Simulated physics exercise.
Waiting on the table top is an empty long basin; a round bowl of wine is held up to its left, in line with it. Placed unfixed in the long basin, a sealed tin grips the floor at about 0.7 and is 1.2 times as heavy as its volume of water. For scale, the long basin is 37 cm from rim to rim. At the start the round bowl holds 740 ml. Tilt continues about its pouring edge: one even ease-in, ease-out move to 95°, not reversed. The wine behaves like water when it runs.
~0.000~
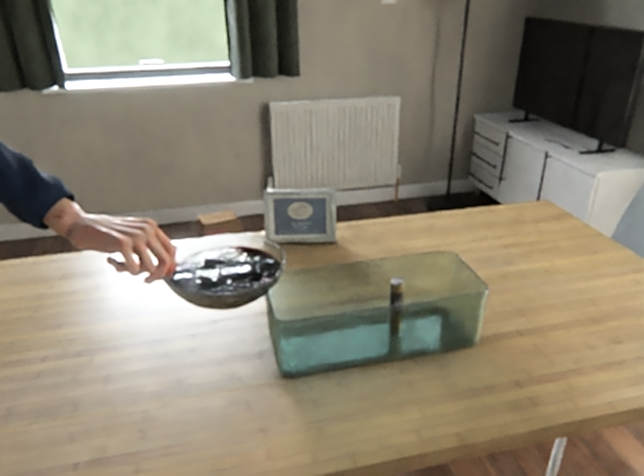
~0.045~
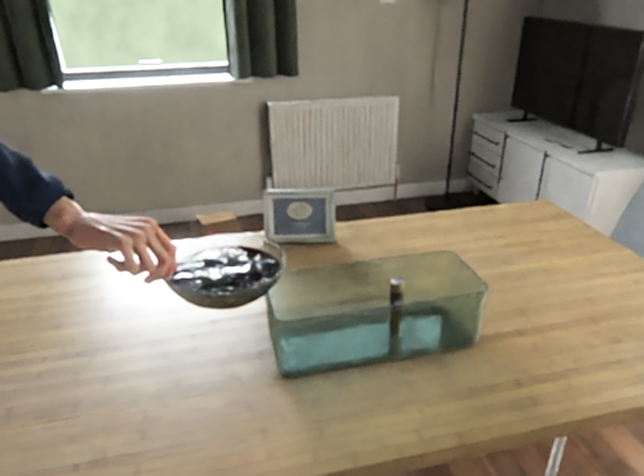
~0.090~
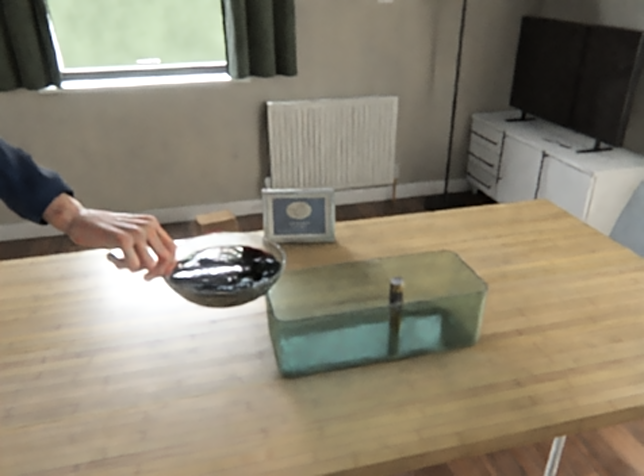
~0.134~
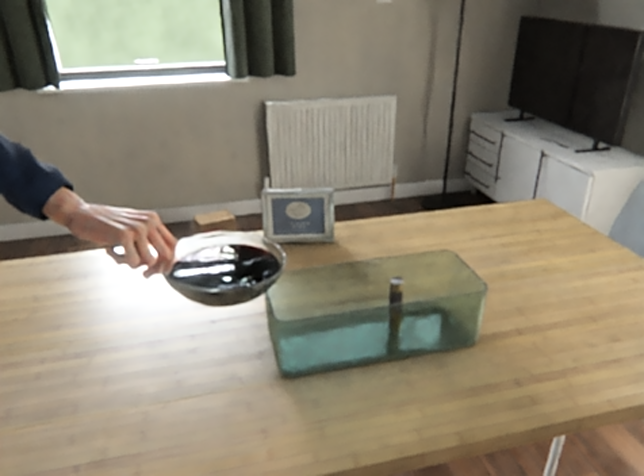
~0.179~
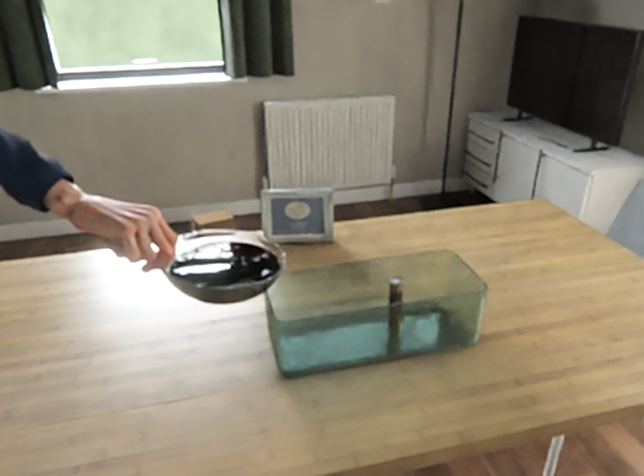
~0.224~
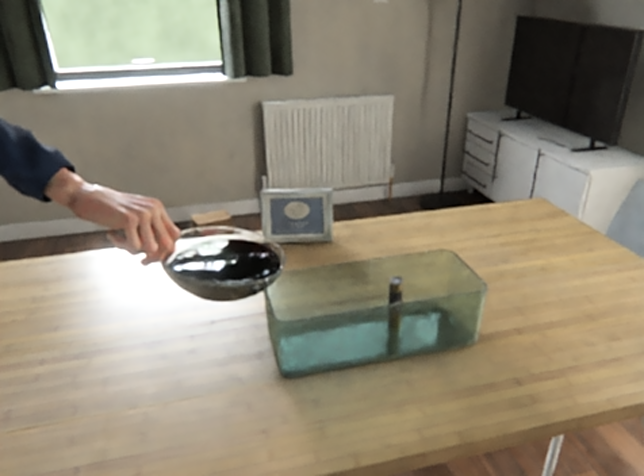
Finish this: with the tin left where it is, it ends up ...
It ends up standing.
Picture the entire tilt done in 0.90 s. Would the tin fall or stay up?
Then it remains upright.
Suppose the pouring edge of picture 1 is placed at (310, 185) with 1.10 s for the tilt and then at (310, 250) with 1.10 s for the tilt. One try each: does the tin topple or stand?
In the first try it comes down; in the second it remains standing.
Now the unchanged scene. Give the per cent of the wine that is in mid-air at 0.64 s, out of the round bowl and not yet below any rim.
Some 42 per cent, I reckon.
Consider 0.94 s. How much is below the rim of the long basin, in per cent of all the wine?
I reckon close to 96 per cent.
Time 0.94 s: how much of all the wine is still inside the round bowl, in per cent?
Near 0 percent, more or less.
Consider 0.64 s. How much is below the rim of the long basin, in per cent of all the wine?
Roughly 20 percent of it.
By 0.64 s the tilt is 59° and 39 per cent is still to pour; the tin stands where it began.
By 0.94 s the tilt is 90° and 0 per cent is still to pour; the tin stands where it began.
By 1.26 s the tilt is 95° and 0 per cent is still to pour; the tin stands where it began.
By 1.60 s the tilt is 95° and 0 per cent is still to pour; the tin stands where it began.
At rest the tin stands where it began.
